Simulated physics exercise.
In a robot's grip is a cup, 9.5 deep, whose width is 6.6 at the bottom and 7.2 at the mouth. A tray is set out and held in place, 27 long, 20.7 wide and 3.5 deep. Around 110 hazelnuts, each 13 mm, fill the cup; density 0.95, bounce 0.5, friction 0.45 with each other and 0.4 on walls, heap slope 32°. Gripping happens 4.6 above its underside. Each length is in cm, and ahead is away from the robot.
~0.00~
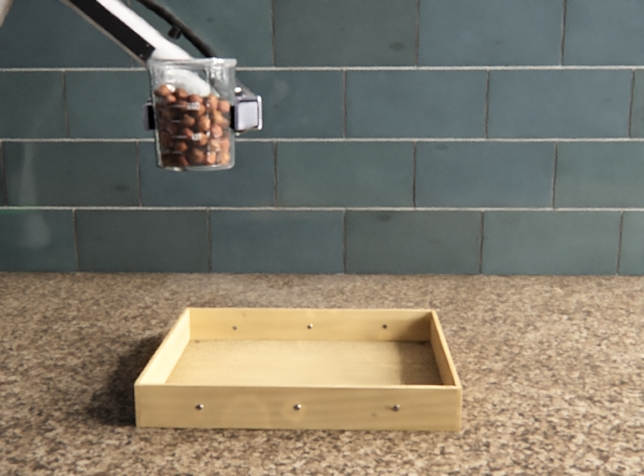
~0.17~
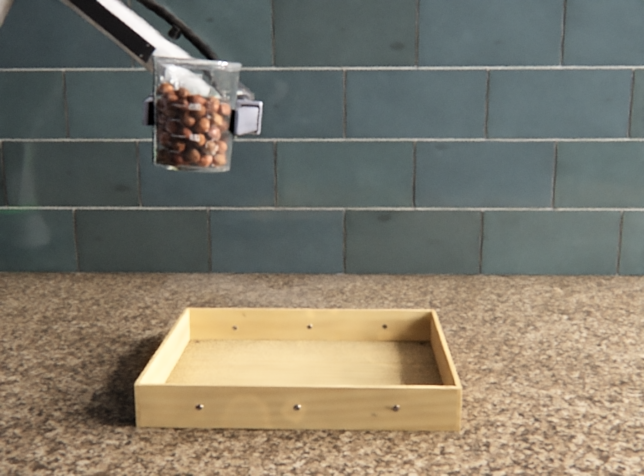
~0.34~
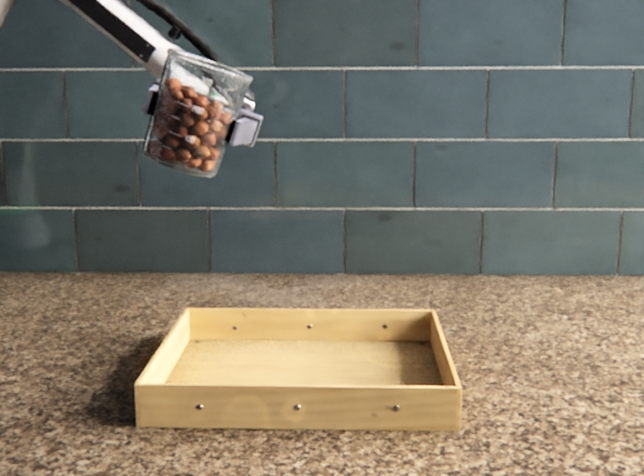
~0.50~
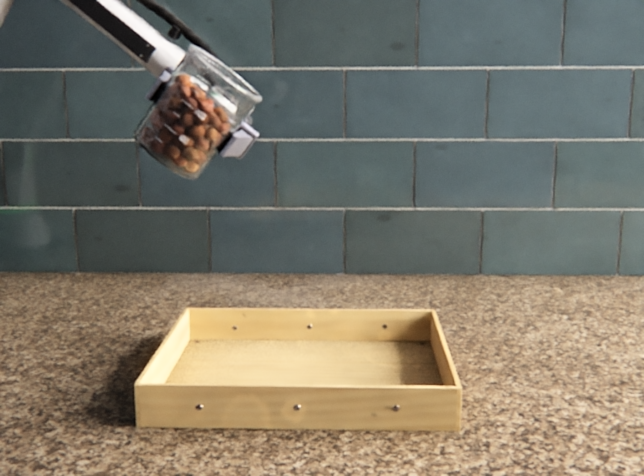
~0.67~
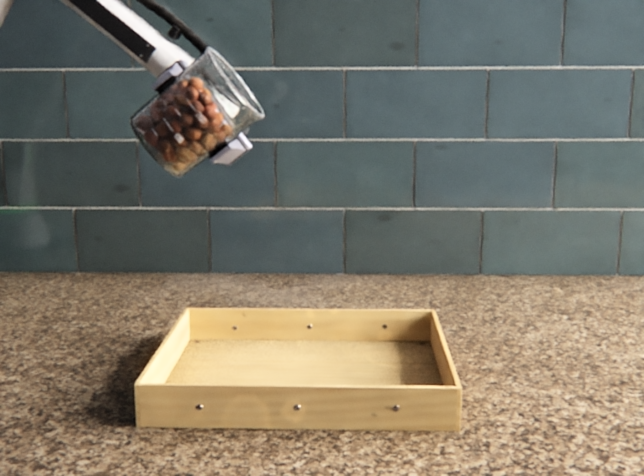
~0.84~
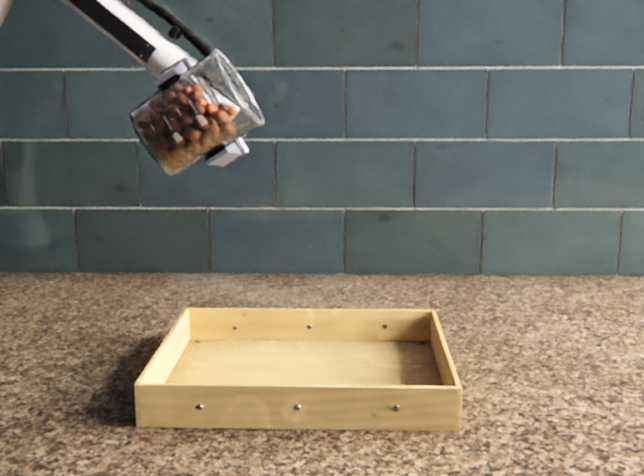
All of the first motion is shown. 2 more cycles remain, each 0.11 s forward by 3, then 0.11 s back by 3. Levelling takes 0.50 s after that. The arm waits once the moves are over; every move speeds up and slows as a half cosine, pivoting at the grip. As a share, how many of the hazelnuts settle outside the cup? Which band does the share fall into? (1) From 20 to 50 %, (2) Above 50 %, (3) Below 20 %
Option 3: Below 20 %.
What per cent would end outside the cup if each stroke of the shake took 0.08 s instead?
About 15 per cent in that case.
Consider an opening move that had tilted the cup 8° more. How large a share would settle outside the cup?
It would come to roughly 15 per cent.
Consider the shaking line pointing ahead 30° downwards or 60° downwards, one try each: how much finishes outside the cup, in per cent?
First try some 0 %, second try some 0 %.
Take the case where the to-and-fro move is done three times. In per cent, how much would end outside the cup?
I'd expect close to 10 per cent then.
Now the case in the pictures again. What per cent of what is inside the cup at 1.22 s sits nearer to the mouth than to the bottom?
Mouth half: Close to 45 per cent.
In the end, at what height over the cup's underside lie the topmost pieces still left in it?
Height at rest: Approx. 8.0 cm.
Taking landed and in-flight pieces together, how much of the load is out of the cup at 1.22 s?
About 5 per cent.
After 1.22 s, tilted 58° forward, highest piece 28 above the table; 103 in the cup, 2 in the tray, 1 in flight or on a rim.
After 1.59 s, tilted 18° forward, highest piece 29 above the table; 100 in the cup, 6 in the tray.
After 1.98 s, level, highest piece 29 above the table; 100 in the cup, 6 in the tray.
After 3.03 s, level, highest piece 29 above the table; 100 in the cup, 6 in the tray.
In the end, 100 in the cup, 6 in the tray. That is 6 % outside the cup.
